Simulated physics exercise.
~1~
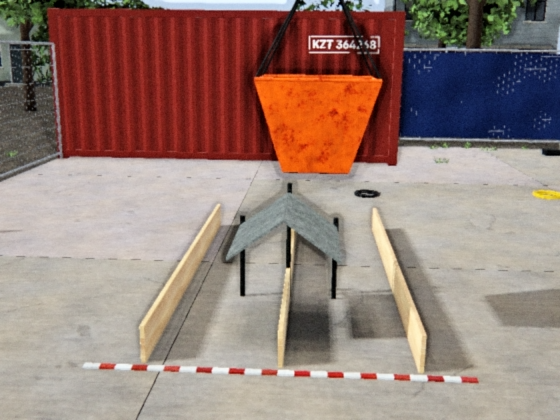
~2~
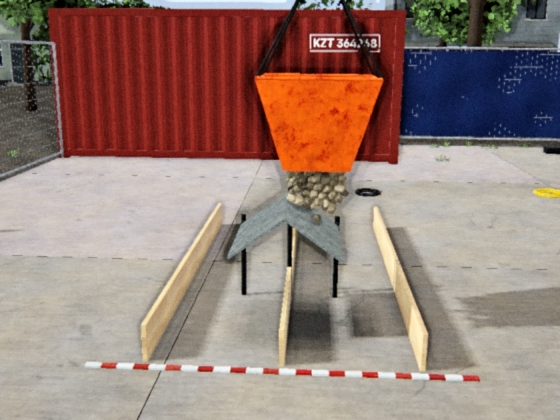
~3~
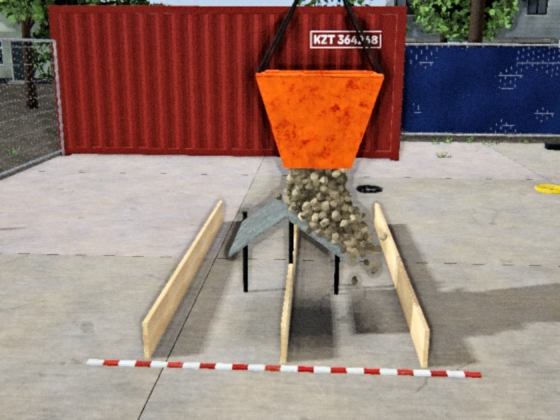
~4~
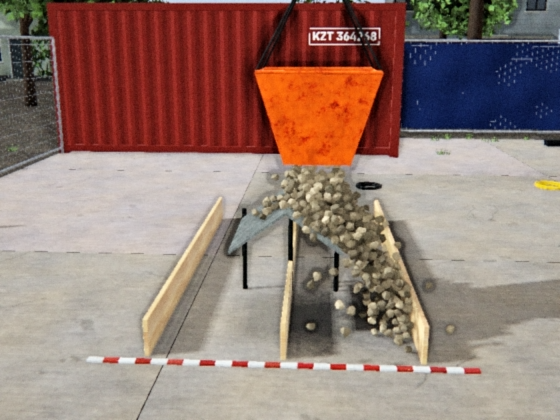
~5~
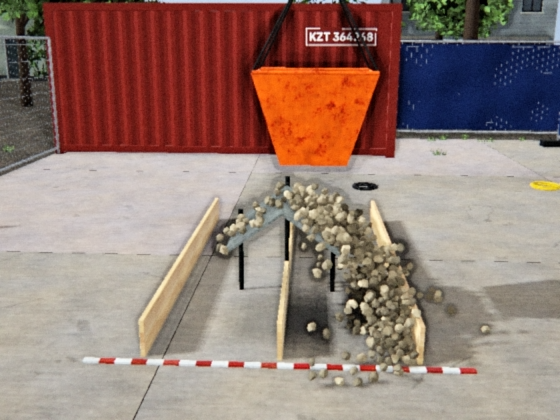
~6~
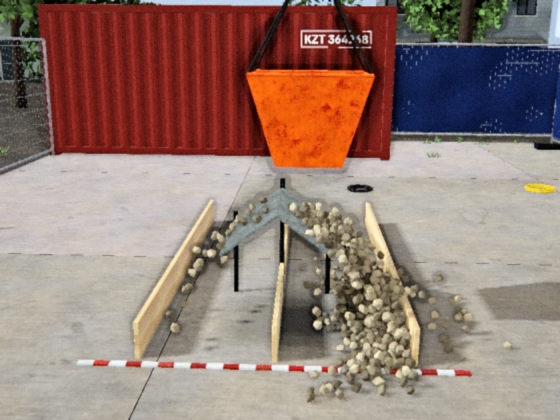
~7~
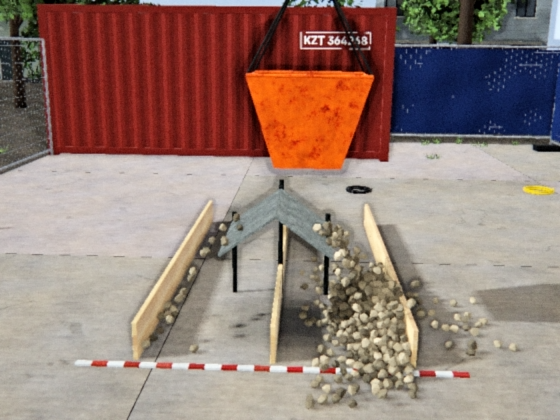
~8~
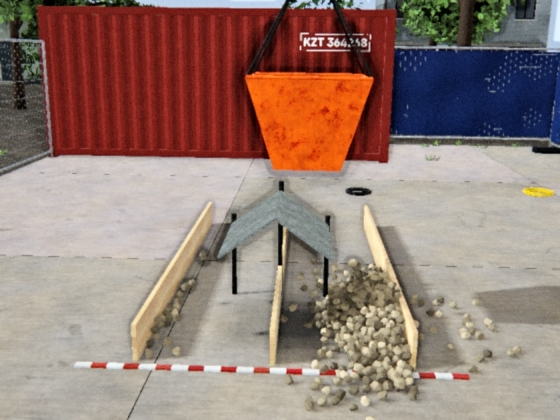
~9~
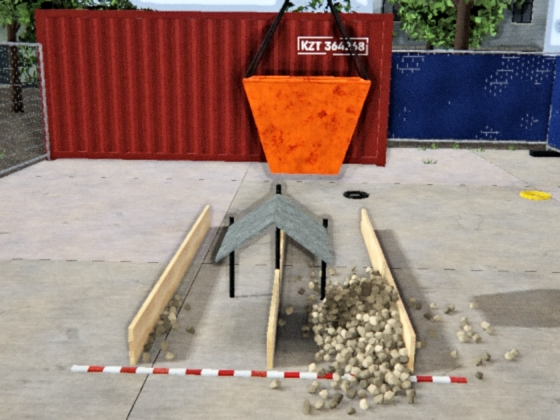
Orange skip dropping round-looking stones onto a peaked steel roof, most tumbling into a heap in the right bay, few going left.
